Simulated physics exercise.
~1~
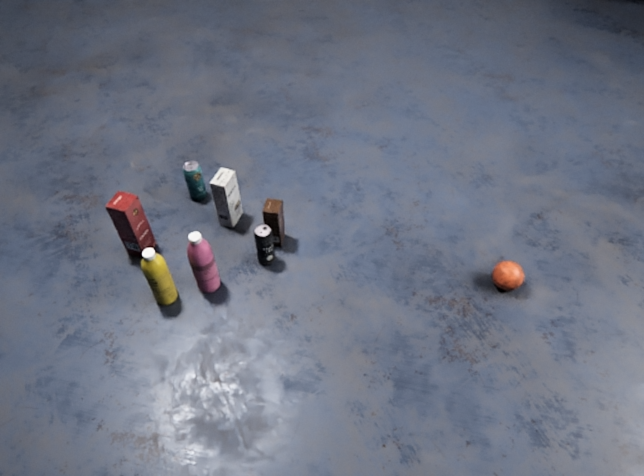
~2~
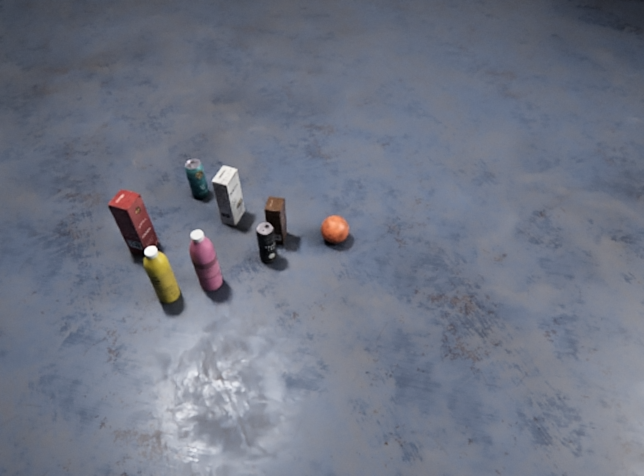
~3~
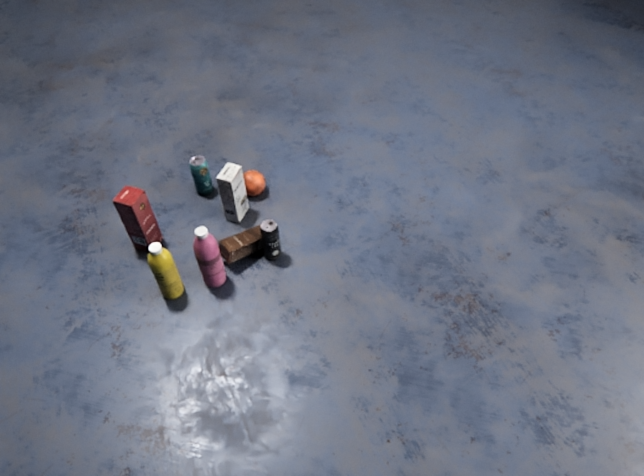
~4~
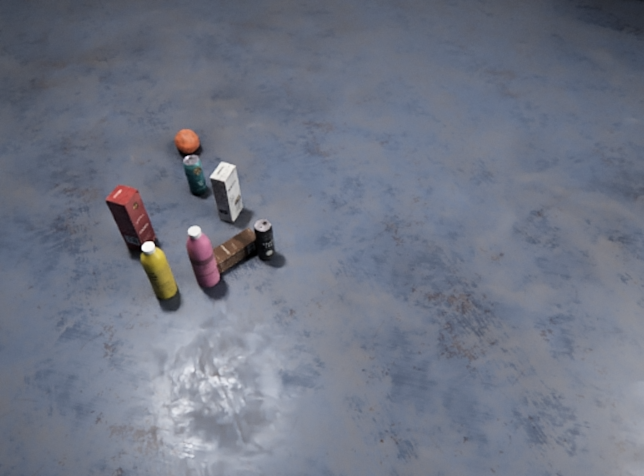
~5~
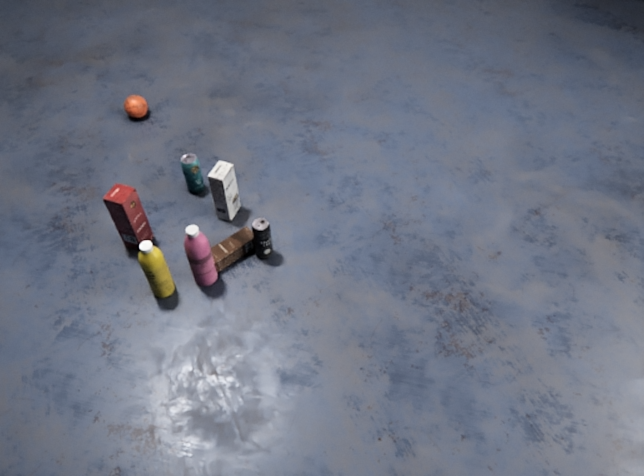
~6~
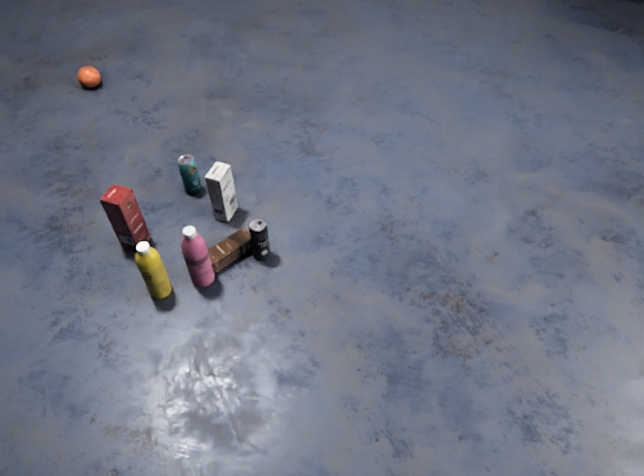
On a mottled blue-grey floor, two bottles, two cans and three cartons stand in a loose group at the left, while an orange ball sits well off to the right. The ball rolls left across the open floor toward the group, coming close to the brown carton. The brown carton topples onto its side between the pink bottle and the black can, as the ball moves on past the white carton. The ball then travels behind the turquoise can and keeps rolling up and to the left. It ends alone near the upper left, with only the brown carton lying down.
